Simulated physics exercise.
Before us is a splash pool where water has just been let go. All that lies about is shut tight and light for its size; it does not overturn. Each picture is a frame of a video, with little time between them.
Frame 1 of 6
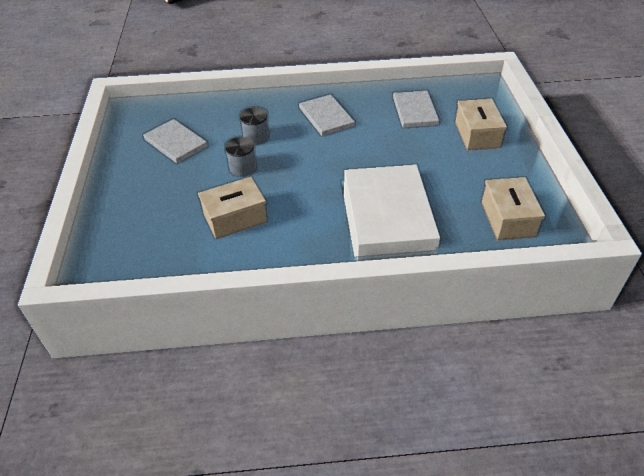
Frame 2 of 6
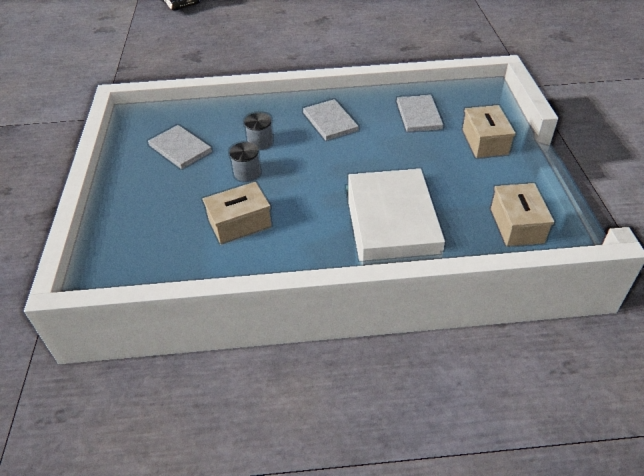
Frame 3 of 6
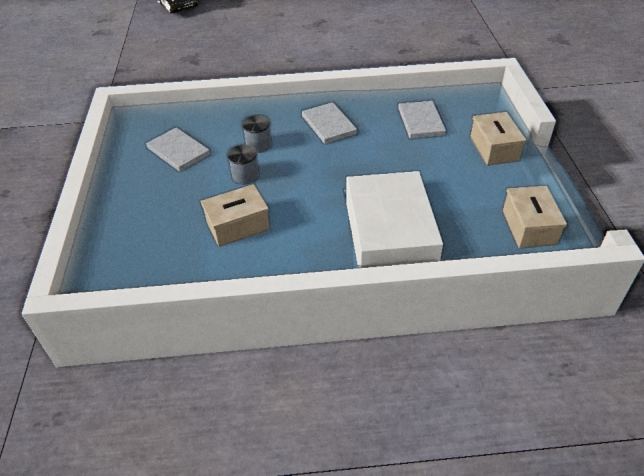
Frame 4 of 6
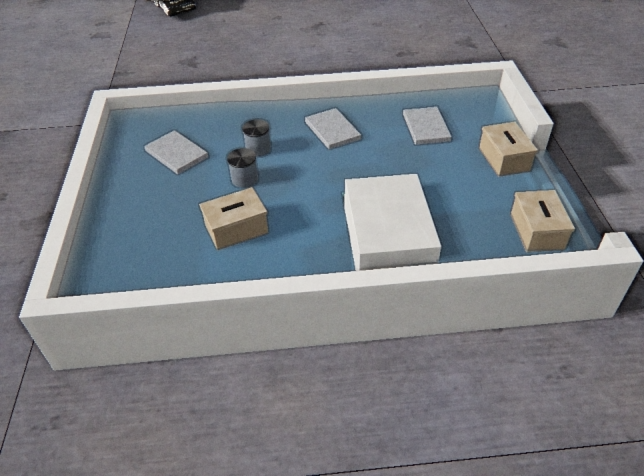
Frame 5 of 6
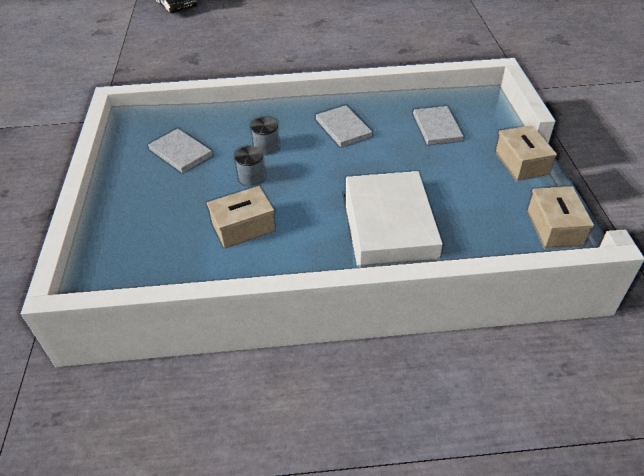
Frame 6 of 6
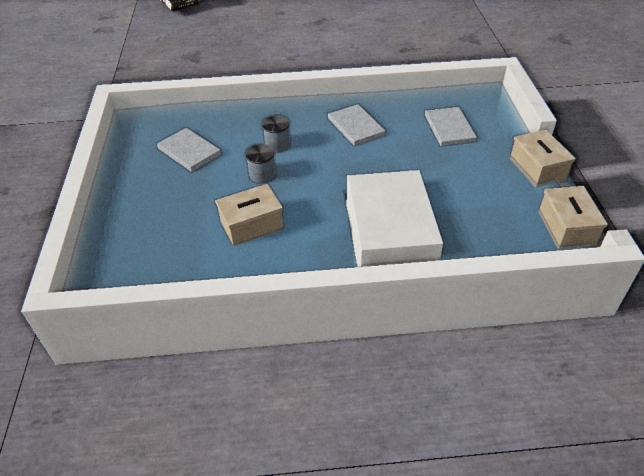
Wooden boxes drifting right toward a gap opened in a white-walled pool, then grey slabs and dark-topped cylinders following more slowly.
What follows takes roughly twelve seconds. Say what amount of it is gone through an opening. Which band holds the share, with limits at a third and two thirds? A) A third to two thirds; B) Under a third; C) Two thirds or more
A, A third to two thirds.
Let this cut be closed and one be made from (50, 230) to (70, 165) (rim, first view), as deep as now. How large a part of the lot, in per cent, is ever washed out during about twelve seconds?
Roughly 0 in a hundred.
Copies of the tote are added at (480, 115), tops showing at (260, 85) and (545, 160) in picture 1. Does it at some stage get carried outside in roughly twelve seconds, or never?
In order: Never leaves, then leaves.
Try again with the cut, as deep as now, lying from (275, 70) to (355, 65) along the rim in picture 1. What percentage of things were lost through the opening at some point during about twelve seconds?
10 per cent or so.
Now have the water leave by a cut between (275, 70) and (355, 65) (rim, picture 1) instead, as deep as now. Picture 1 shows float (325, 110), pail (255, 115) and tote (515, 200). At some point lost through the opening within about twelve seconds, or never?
For the three items in order: Escaped, contained, contained.
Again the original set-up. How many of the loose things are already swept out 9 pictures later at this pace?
By my count it is 2.
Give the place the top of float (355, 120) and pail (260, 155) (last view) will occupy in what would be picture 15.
Around (414, 131) for the first and around (293, 146) for the second.
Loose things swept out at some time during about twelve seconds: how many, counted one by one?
I make it 3.
A moment on, 2 of 8 are out; 6 afloat.
Next, 2 of 8 are out; 6 afloat.
Later, 3 of 8 are out; 5 afloat.
In the end, 3 of 8 are out; 5 afloat.
